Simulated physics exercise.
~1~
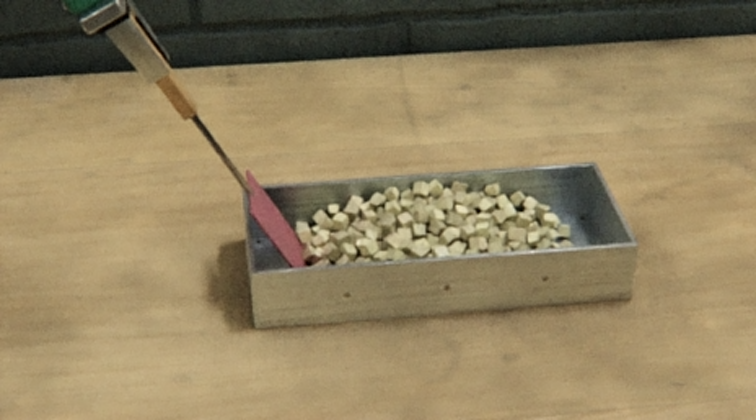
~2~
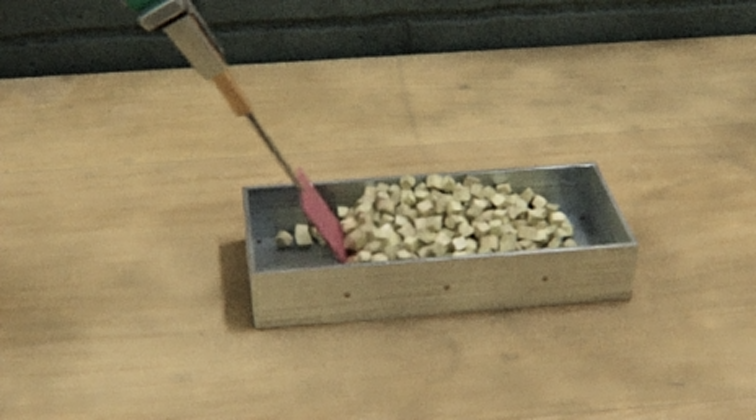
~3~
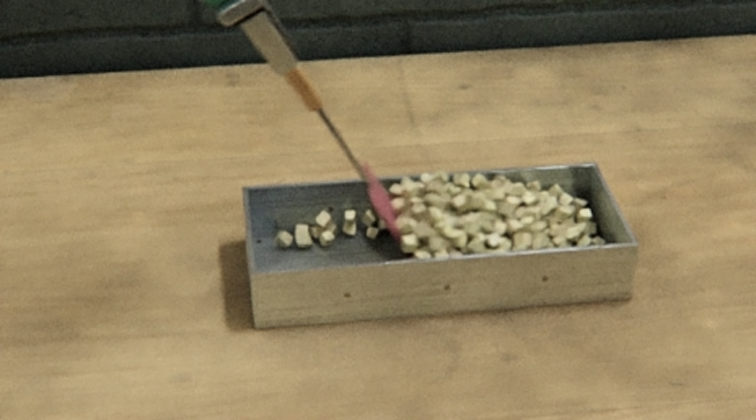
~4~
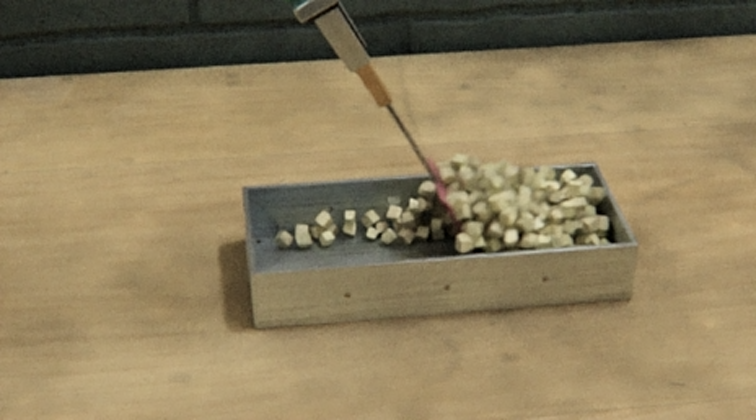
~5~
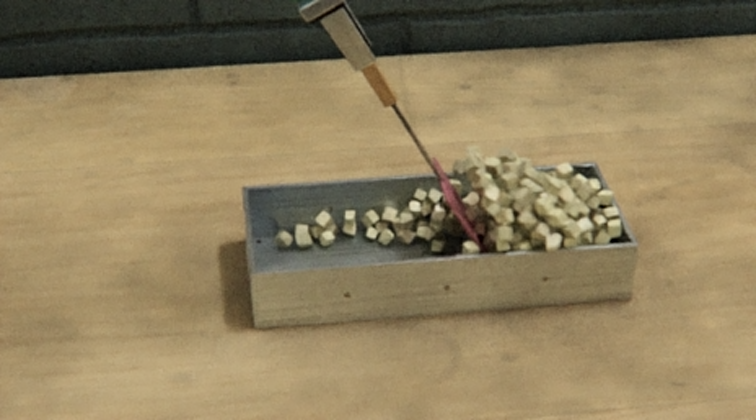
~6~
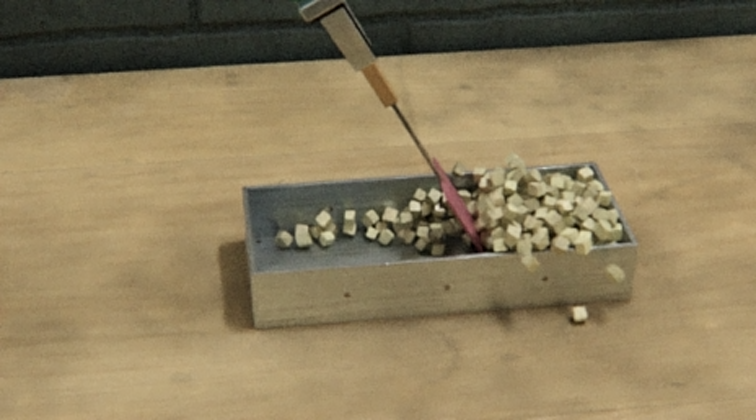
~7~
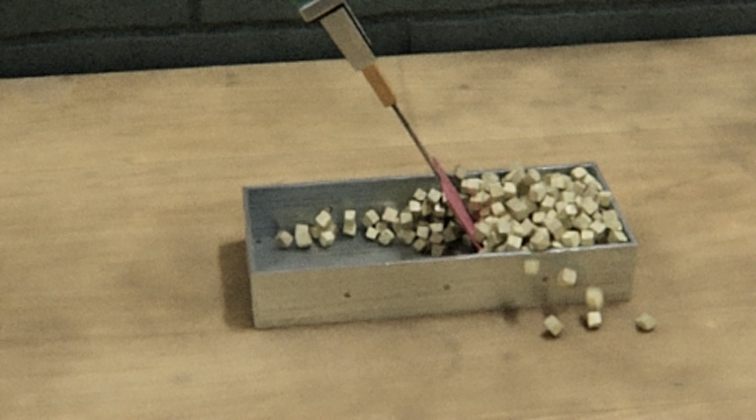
On a pale wooden tabletop before a dark wall, seen from slightly above, a long grey metal tin holds a spread of small cream-coloured vegetable dice. A turner with a reddish-pink blade, held by a mechanical arm at the upper left, stands at the tin's left end. It sweeps right, pushing the dice into a growing heap and leaving a thin trail behind. Right of the middle the blade stops, and the heap slumps forward. Several dice tumble over the near side, and at the end some lie on the table while others are still falling.
